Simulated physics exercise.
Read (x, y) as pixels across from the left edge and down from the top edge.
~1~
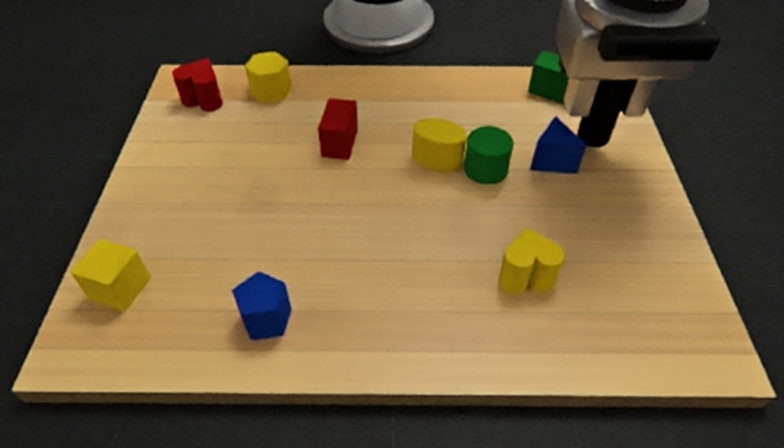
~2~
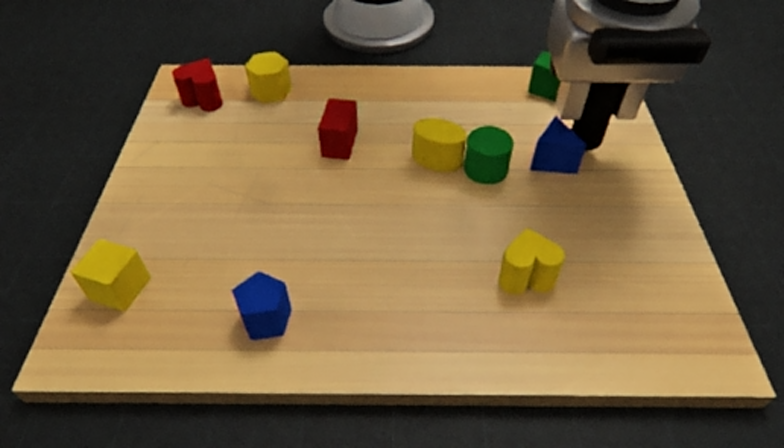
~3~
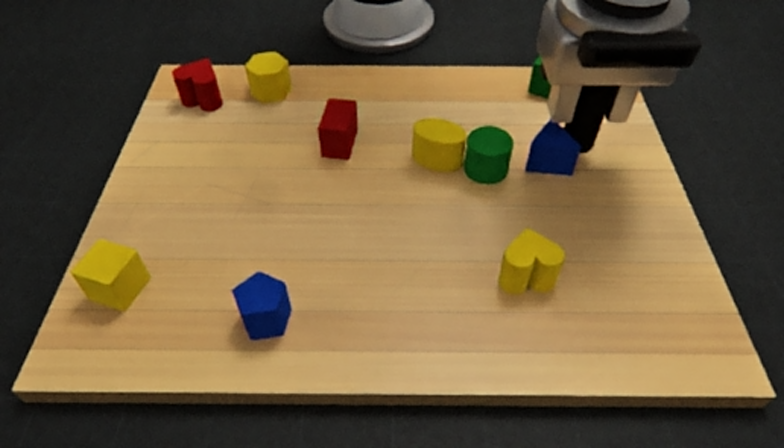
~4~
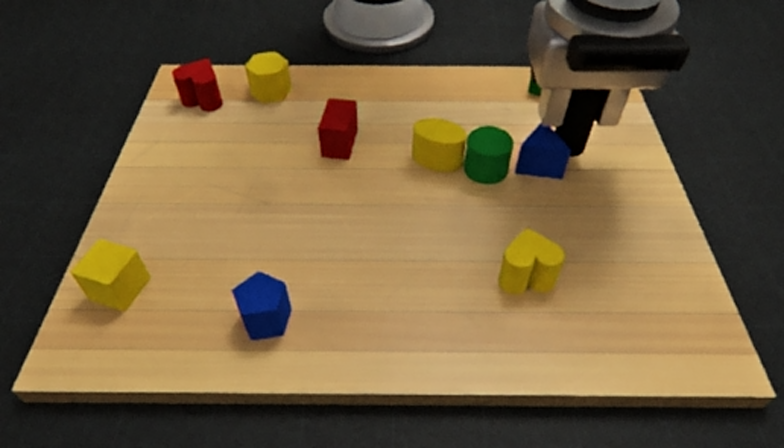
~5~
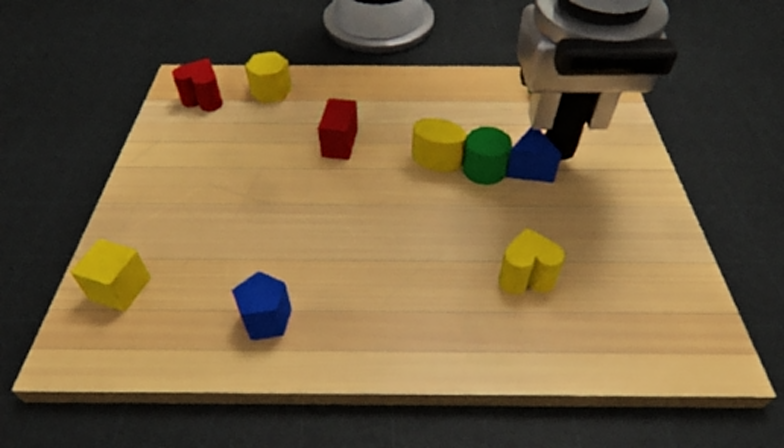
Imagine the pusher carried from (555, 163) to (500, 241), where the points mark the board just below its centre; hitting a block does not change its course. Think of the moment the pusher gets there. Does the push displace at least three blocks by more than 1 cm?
Answer: No.
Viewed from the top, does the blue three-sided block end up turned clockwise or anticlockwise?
Looking down: Clockwise.
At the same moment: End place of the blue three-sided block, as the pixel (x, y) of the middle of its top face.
(496, 174)
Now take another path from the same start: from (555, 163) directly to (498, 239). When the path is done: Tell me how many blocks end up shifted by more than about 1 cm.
My prediction: One block.
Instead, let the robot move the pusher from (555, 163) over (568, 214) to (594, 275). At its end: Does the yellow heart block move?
The answer is no.
What follows on the original path. One third of the way, pusher at (543, 174); blue three-sided block at (515, 163), turned 20° clockwise.
Two thirds of the way, pusher at (524, 201); blue three-sided block at (496, 174), turned 60° clockwise.
At the end, pusher at (503, 228); yellow heart block unmoved; blue three-sided block at (496, 174), turned 60° clockwise.
